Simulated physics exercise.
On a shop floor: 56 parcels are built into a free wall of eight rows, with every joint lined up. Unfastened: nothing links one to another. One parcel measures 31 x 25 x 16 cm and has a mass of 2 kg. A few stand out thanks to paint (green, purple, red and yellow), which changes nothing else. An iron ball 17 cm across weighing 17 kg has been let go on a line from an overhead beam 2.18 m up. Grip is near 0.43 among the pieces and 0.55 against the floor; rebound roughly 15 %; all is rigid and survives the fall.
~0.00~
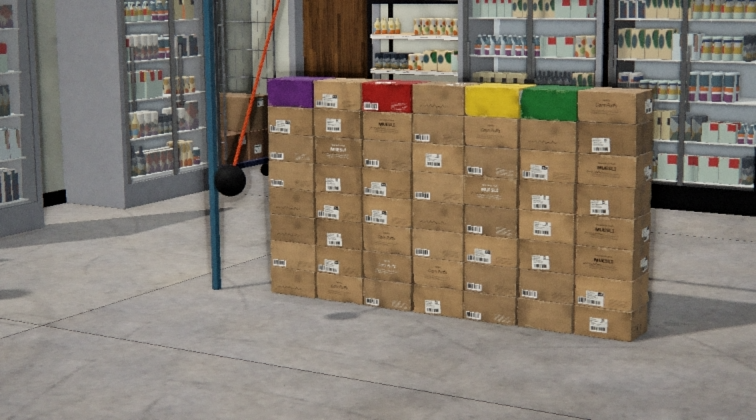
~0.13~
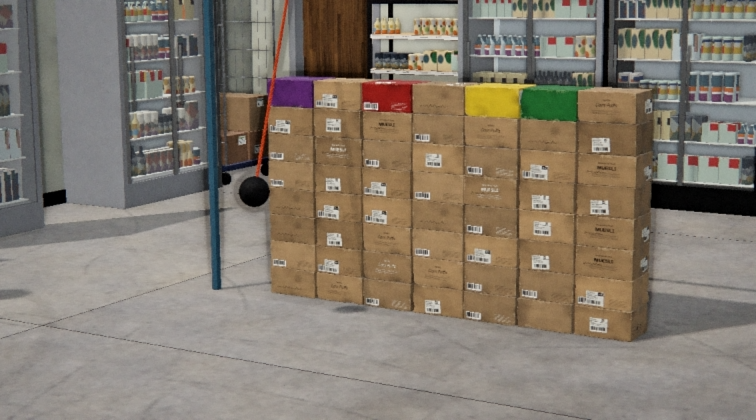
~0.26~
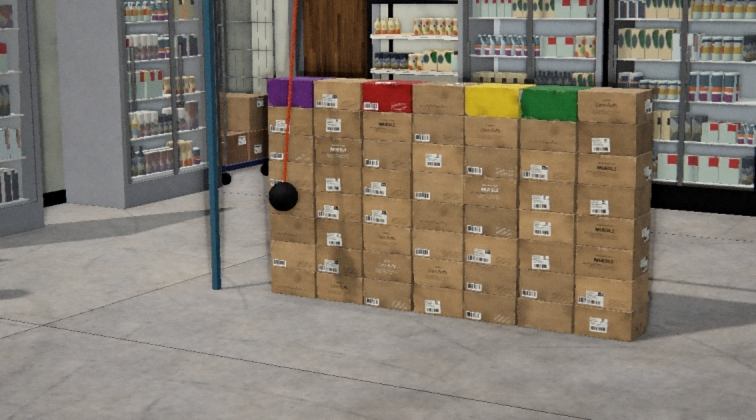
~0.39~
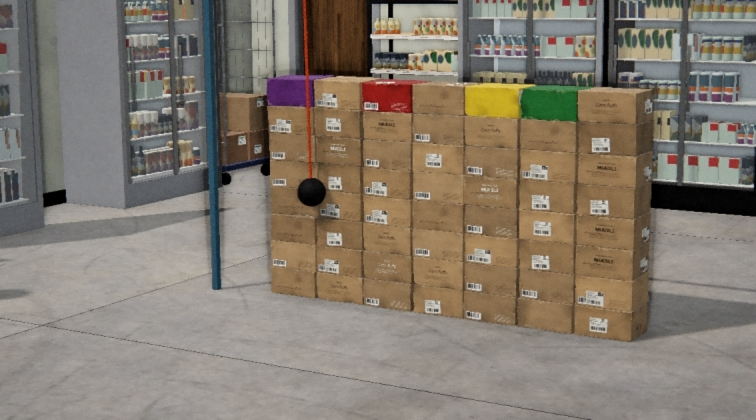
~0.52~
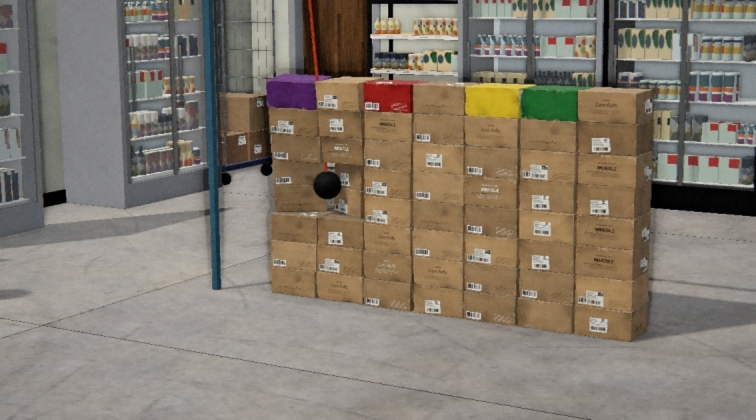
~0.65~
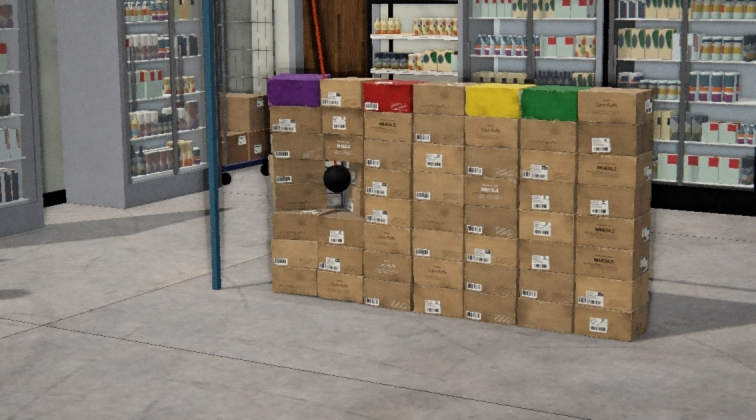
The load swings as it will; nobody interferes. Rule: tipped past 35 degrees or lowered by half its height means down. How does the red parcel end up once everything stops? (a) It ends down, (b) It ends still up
Option b: It ends still up.
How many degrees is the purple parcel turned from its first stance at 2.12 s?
I'd estimate close to 40°.
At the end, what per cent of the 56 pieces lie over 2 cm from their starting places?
The share is 20 %.
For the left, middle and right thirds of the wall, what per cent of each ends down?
In percent, the thirds read 60 on the left, 0 in the middle and 0 on the right.
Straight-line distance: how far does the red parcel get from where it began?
About 0 cm.
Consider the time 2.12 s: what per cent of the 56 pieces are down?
20 %.
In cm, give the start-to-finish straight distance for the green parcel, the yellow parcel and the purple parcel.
Distances in cm - green: 0; yellow: 0; purple: 200.
After 0.90 s, line 16° past plumb; none of the 56 parcels down, 12 disturbed; red parcel unmoved; purple parcel leaning 6°.
After 1.32 s, line 11° past plumb; 5 of the 56 parcels down; red parcel unmoved; purple parcel leaning 7°.
After 2.12 s, line 14° before plumb; 10 of the 56 parcels down; red parcel unmoved; purple parcel leaning 43°, 16 cm lower.
After 2.68 s, line 8° before plumb; 10 of the 56 parcels down; red parcel unmoved; purple parcel leaning 75°, 90 cm lower.
At rest (3.7 s), line 14° past plumb; 10 of the 56 parcels down; red parcel unmoved; purple parcel upside down; yellow parcel unmoved. As the last picture would show them, middles, red parcel near (398, 96), purple parcel near (351, 227).
